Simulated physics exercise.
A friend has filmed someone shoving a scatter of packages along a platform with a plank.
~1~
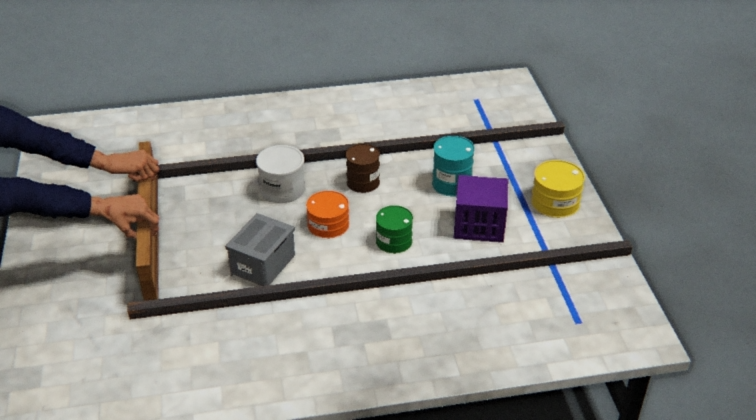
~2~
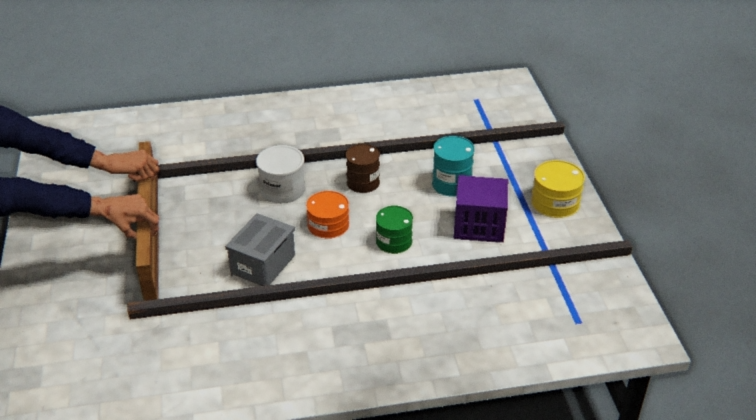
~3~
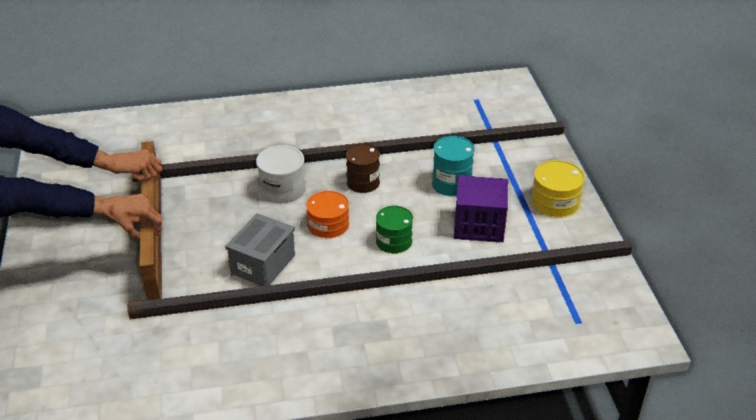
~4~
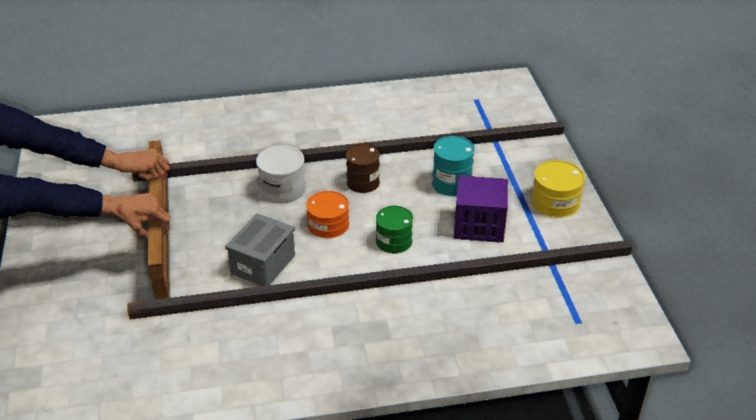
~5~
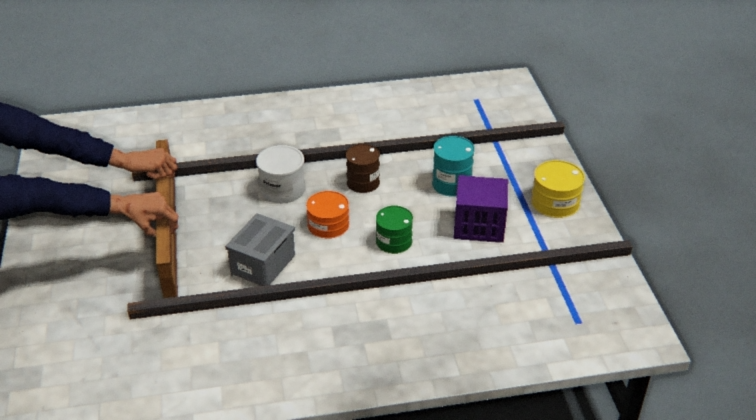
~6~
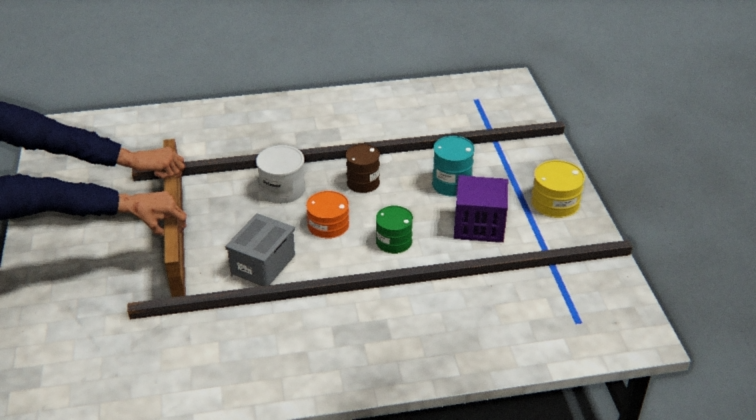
On a pale tabletop between two dark rails, two hands slide a wooden plank slowly a short way to the right, while the grey tote, white pail, purple crate and coloured canisters ahead of it stay still.
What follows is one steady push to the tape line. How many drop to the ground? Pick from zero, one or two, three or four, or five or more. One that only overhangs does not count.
Outcome: The number that fall off is one or two.
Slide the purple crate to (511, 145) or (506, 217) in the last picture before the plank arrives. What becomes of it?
Place by place, it falls; tumbles off.
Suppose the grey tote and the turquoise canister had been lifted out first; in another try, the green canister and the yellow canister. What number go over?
It would be 1 and 0.
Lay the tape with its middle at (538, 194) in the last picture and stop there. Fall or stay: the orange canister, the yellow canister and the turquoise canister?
The orange canister remains up, the yellow canister drops off, the turquoise canister does not fall.
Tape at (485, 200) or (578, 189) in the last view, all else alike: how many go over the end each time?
In that order 1 and 8.
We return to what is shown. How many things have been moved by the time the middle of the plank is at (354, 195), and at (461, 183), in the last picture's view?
At the one place 5, at the other 8.
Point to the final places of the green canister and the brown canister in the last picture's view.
About (599, 216), and the other about (559, 133).
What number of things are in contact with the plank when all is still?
That makes 3.
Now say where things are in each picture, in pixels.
In the first picture, yellow canister (558, 189); purple crate (481, 209); turquoise canister (453, 166); plank (148, 219); tape (520, 196).
In the second picture, purple crate (481, 209); grey tote (262, 251).
In the third picture, turquoise canister (453, 166); white pail (281, 175).
In the fourth picture, yellow canister (557, 189); brown canister (363, 169).
In the fifth picture, purple crate (481, 209); plank (166, 217).
In the sixth picture, yellow canister (557, 189); purple crate (481, 209); turquoise canister (453, 166); plank (174, 216); tape (520, 196).
Soon after, none off yet; yellow canister at rest near (557, 189); purple crate at rest near (481, 209); turquoise canister at rest near (453, 166).
In the end, the number that fall off is one or two; gone, yellow canister.
